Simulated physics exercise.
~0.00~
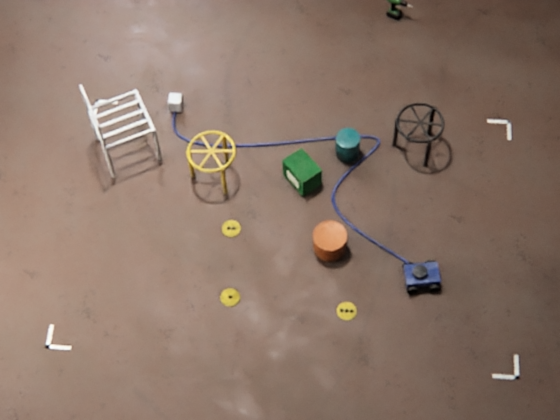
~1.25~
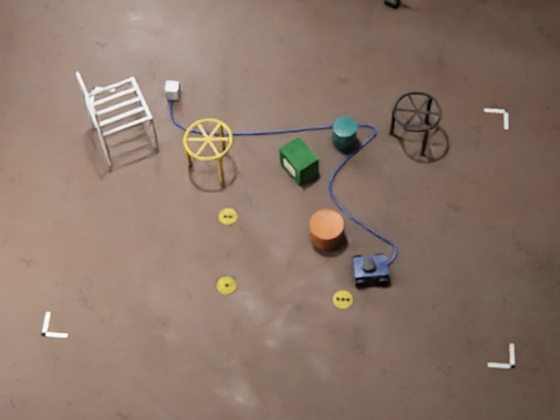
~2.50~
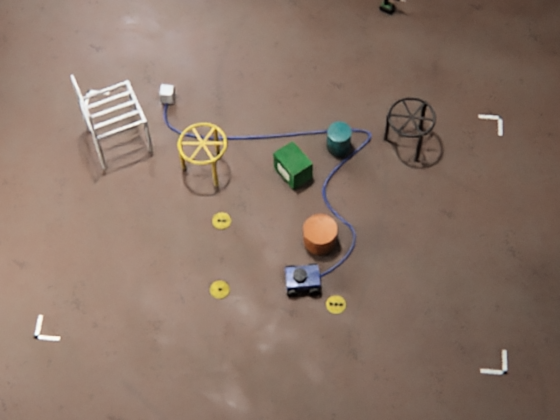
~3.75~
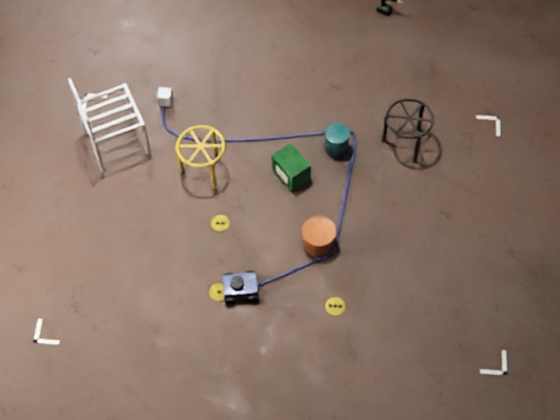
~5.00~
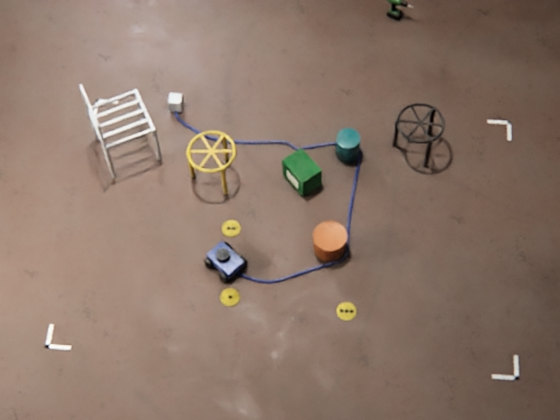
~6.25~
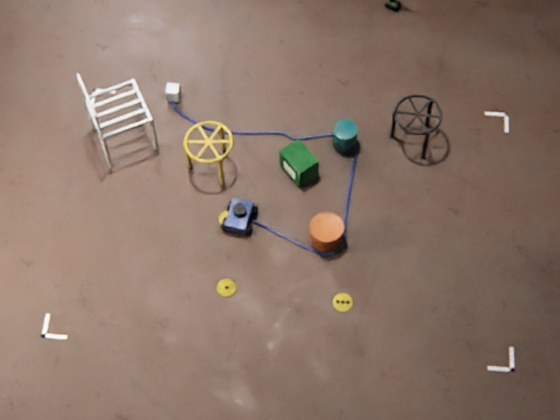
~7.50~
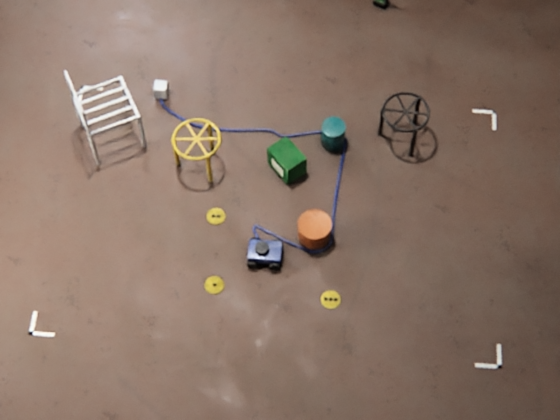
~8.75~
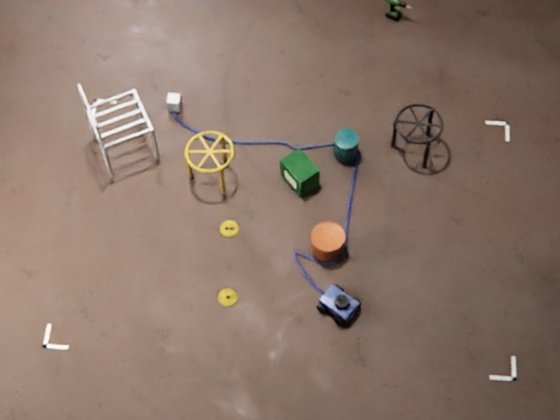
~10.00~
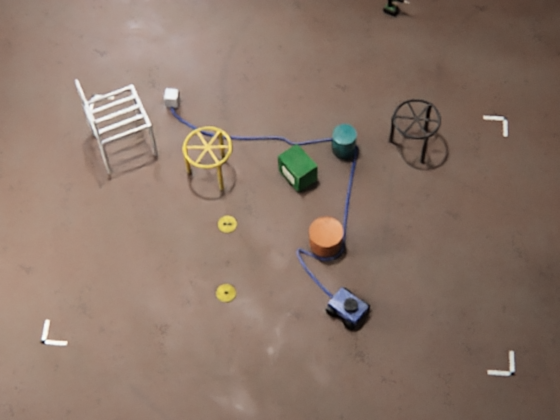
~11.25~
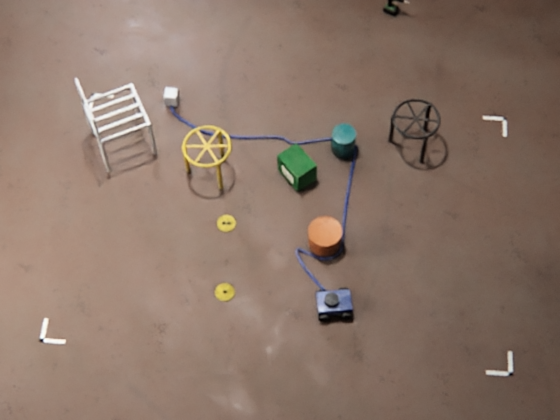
A small blue cart tows its lead around an orange bucket, then stops below it.
